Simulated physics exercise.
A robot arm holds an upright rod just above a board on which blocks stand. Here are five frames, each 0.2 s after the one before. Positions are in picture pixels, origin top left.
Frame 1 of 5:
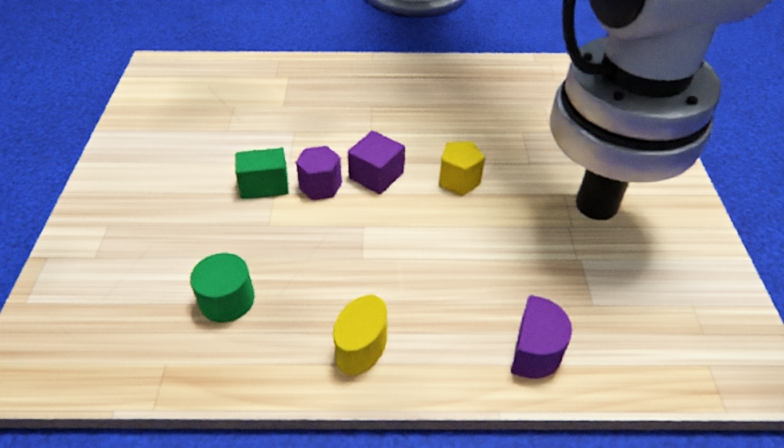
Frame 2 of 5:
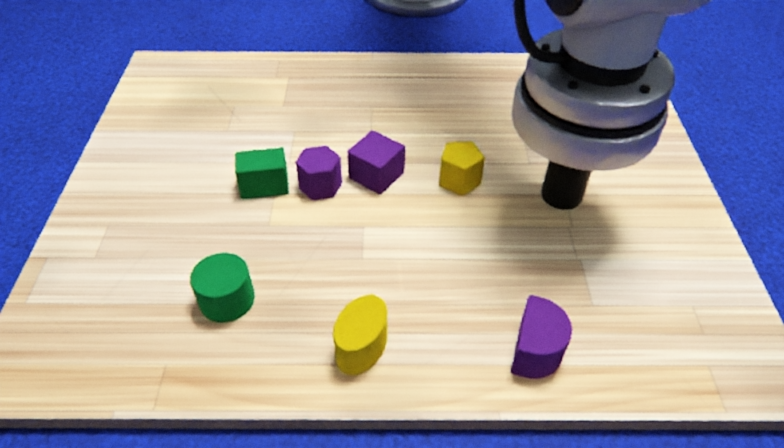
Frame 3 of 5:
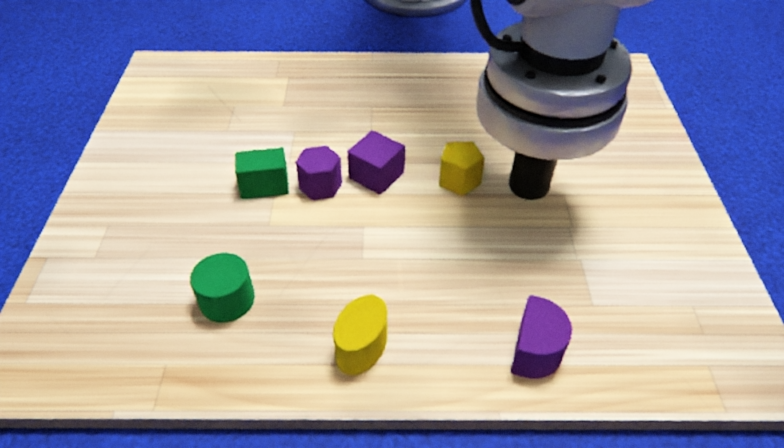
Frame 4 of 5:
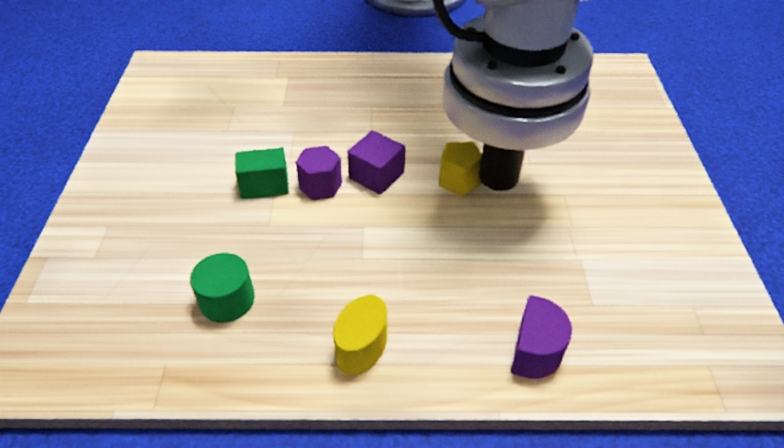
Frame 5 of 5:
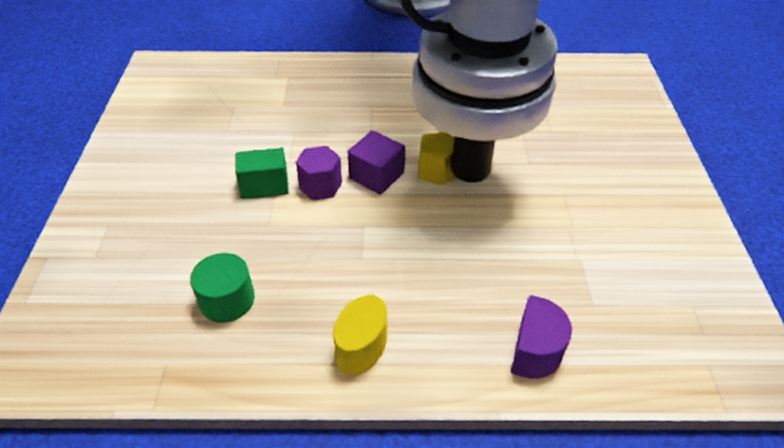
A robot arm with a dark upright rod moves above a pale wooden board on blue cloth, seen from above at an angle by a still camera. Green, purple and yellow blocks stand in a row toward the back, with a green cylinder, yellow oval and purple half-round nearer the front. The rod glides left from the right side, meets the yellow block and pushes it slightly toward the purple ones.
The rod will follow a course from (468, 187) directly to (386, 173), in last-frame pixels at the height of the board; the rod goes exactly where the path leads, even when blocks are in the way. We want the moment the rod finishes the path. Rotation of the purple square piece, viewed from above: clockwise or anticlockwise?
In a top view, it turns counterclockwise.
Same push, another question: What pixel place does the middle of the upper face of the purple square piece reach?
The top centre is at (345, 141).
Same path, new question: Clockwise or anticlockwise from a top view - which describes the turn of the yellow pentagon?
Prediction: Clockwise.
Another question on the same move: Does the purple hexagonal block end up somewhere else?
Yes, it checks out.
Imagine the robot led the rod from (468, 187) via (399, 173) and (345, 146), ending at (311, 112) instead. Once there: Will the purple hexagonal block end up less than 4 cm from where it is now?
Short answer: Yes.
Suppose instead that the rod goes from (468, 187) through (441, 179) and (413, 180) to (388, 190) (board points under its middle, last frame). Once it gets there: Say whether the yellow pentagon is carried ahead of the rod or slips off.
It slips away.
The first path, step by step. Halfway along, rod at (427, 164); yellow pentagon at (410, 130), turned 20° clockwise.
At the end, rod at (386, 157); purple hexagonal block at (305, 161), turned 15° anticlockwise; purple square piece at (345, 141), turned 20° anticlockwise; yellow pentagon at (398, 123), turned 60° clockwise.
